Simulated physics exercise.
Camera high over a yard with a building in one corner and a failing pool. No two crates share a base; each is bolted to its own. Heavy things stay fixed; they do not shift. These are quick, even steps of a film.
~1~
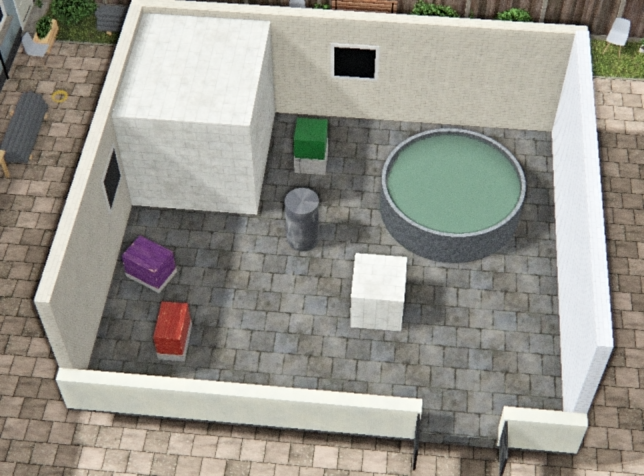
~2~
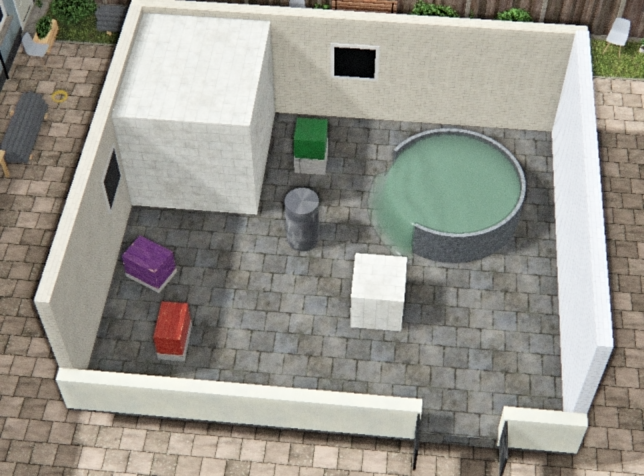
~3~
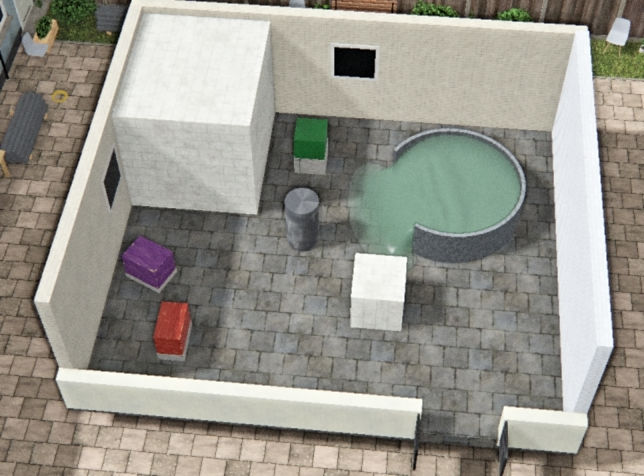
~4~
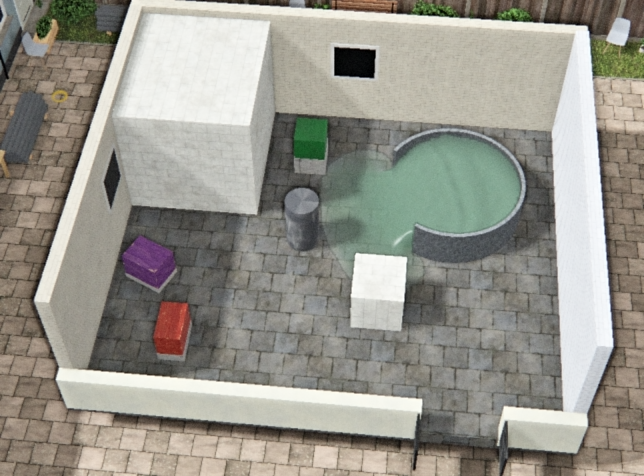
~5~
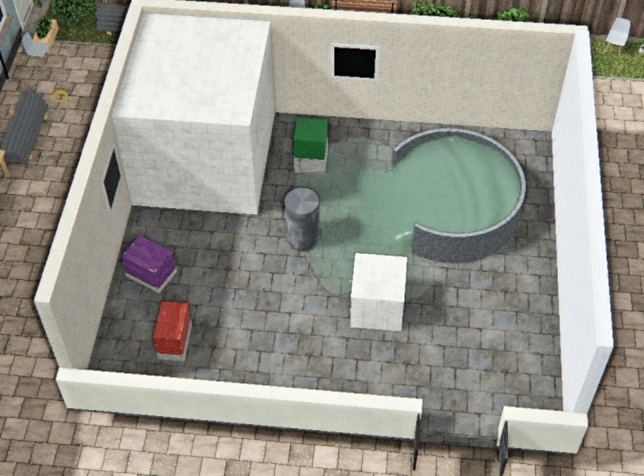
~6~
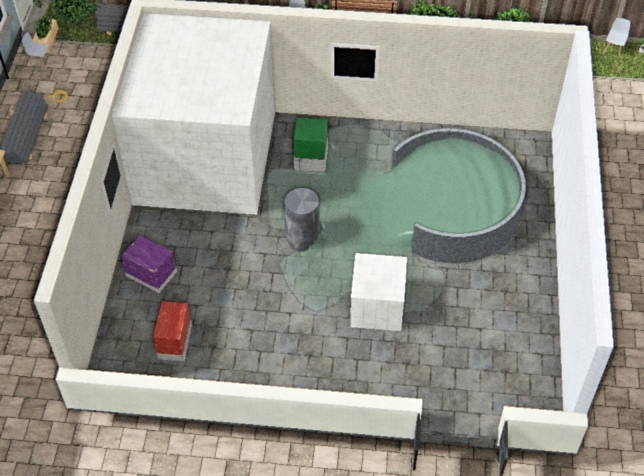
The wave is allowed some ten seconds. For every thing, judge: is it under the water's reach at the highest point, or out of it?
In order: The green crate has a tall enough plinth. The purple crate has too short a plinth. The red crate has too short a plinth.
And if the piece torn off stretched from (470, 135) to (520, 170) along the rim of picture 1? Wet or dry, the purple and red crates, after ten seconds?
My reading: Purple stays untouched, red stays untouched.
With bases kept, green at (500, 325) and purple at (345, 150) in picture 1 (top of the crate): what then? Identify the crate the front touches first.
Crate marked purple.
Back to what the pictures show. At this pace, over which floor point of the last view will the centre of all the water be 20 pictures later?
Close to (322, 242), I reckon.
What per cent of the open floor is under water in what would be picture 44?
Roughly 85 per cent.
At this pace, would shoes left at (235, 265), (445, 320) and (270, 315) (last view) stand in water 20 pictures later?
First spot swamped, second spot clear, third spot swamped.
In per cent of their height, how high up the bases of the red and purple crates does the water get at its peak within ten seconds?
Around 150 % and 230 %.
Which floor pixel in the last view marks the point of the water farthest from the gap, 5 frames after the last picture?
At roughly (177, 322).
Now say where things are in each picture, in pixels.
In the first frame, still water in the round tank at (453, 183).
In the second frame, water pours out at (385, 209) and has run to (411, 257).
In the third frame, the front is at (365, 166), out from the gap at (385, 209).
In the fourth frame, water pours out at (385, 211) and has run to (347, 157).
In the fifth frame, the front is at (351, 140), out from the gap at (385, 211).
In the sixth frame, water pours out at (385, 211) and has run to (304, 301).
A moment on, water covers 35 % of the floor; the green crate water round its plinth, the purple crate not reached, the red crate water round its plinth.
Next, water covers 50 % of the floor; the green crate water round its plinth, the purple crate water round its plinth, the red crate water round its plinth.
Then, water covers 65 % of the floor; the green crate water round its plinth, the purple crate water round its plinth, the red crate water round its plinth.
Later, water covers 85 % of the floor; the green crate water round its plinth, the purple crate water round its plinth, the red crate water round its plinth.
In the end, water covers 100 % of the floor; the green crate stayed above the water, the purple crate was topped, the red crate was topped.
